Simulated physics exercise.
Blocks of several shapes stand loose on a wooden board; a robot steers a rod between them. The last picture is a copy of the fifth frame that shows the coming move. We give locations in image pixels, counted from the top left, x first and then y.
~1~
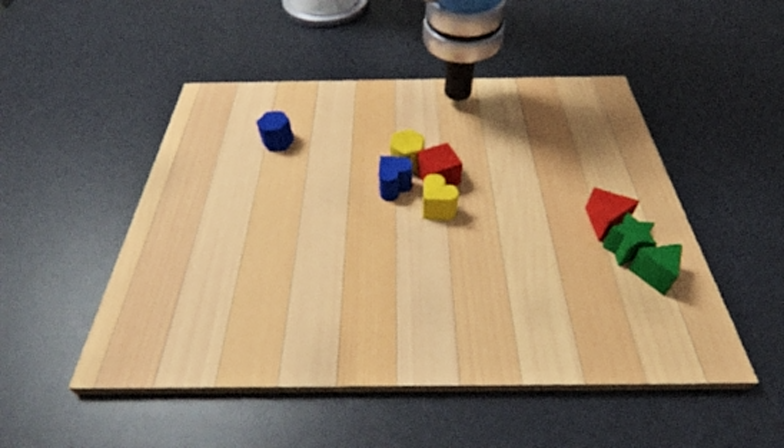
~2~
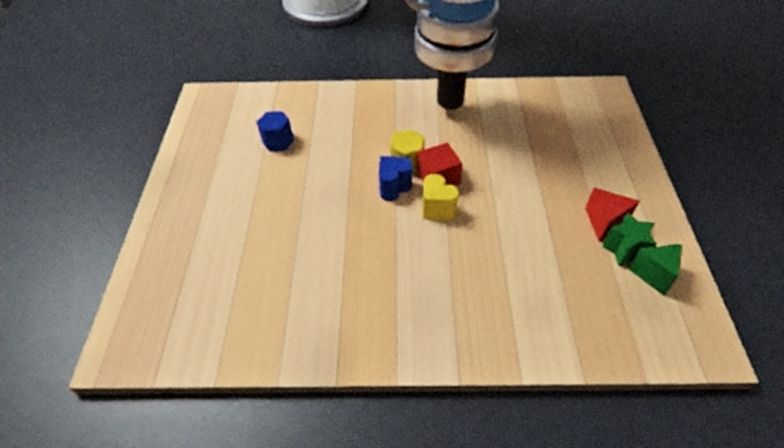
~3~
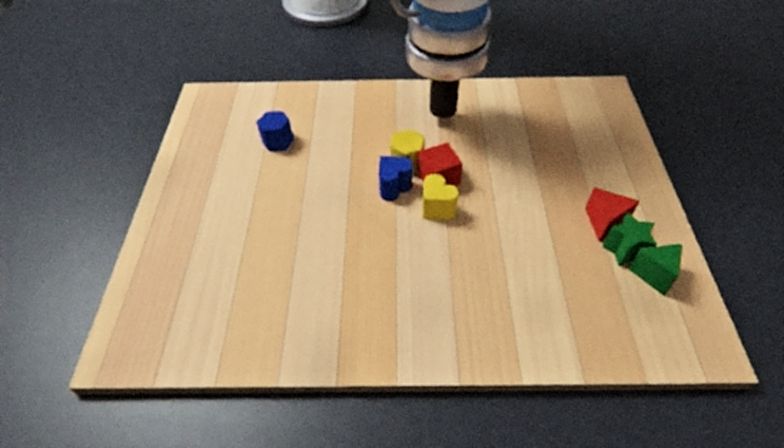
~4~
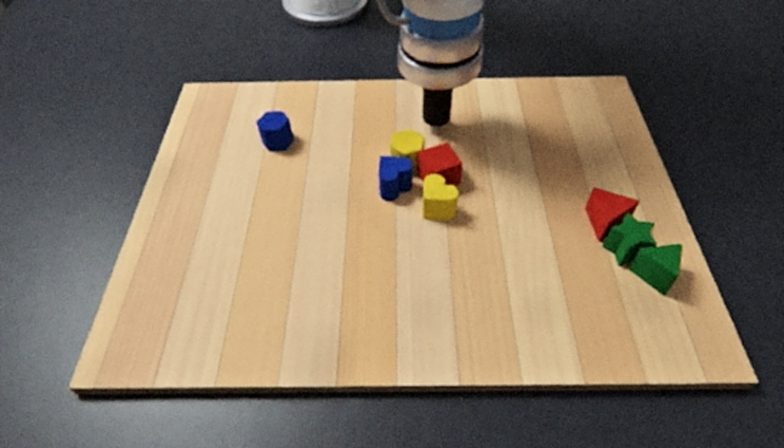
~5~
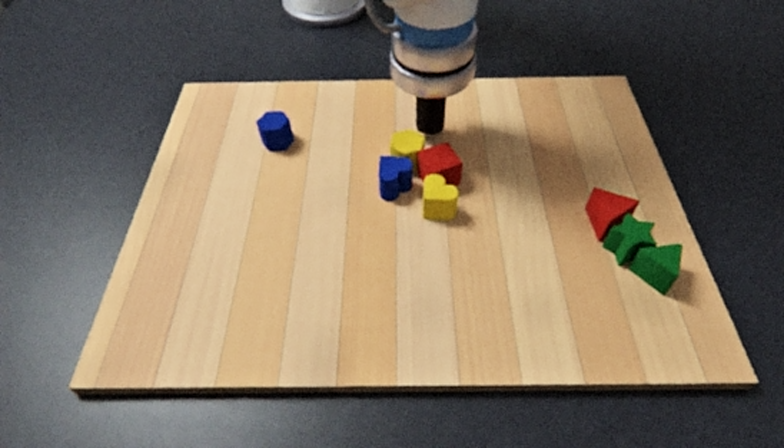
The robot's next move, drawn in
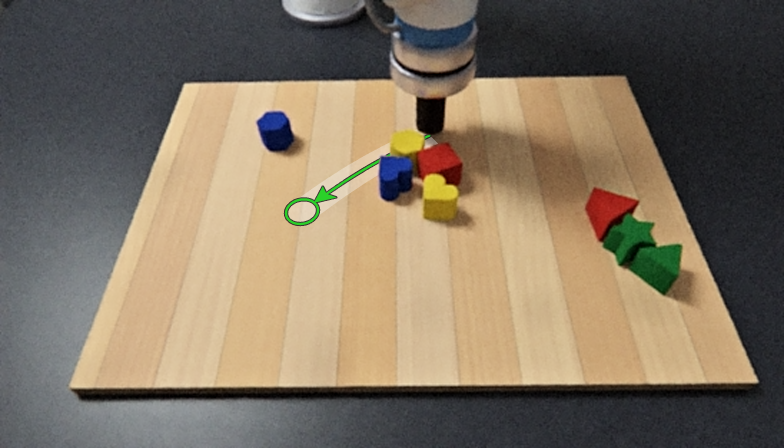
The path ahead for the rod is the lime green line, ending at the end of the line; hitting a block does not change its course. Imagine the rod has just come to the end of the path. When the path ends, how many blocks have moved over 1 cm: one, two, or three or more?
My forecast: 2.
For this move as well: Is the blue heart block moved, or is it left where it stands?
Answer: Moved.
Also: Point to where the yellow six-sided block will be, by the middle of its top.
The answer is (376, 170).
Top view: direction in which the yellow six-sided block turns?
It turns round anticlockwise.
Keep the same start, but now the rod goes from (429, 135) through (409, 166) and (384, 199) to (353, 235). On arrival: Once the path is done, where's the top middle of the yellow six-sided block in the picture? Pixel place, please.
It is at (333, 240).
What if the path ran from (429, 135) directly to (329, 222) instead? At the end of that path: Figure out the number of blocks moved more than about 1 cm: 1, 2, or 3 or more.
It looks like two blocks will be pushed more than about 1 cm.
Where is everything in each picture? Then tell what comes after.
The first picture shows lower end of the rod (458, 93), tops of blocks, blue heart block (393, 166), yellow six-sided block (407, 140), red square (440, 157).
The second picture shows rod (450, 101), blocks as before.
The third picture shows rod (443, 109), blocks as before.
The fourth picture shows rod (436, 117), blocks as before.
The fifth picture shows rod (430, 125), blue heart block (393, 166), yellow six-sided block (407, 140), red square (440, 157).
The drawn path runs from (429, 135) by way of (387, 156) and (345, 182) to (302, 211).
On the path given first. One third of the way, rod (387, 147); blue heart block (393, 180), turned 20° anticlockwise; yellow six-sided block (389, 157), turned 50° anticlockwise.
Two thirds of the way, rod (343, 172); blue heart block (395, 189), turned 45° anticlockwise; yellow six-sided block (376, 170), turned 80° anticlockwise.
At the end, rod (300, 202); blue heart block (395, 189), turned 45° anticlockwise; yellow six-sided block (376, 170), turned 80° anticlockwise; red square not moved.
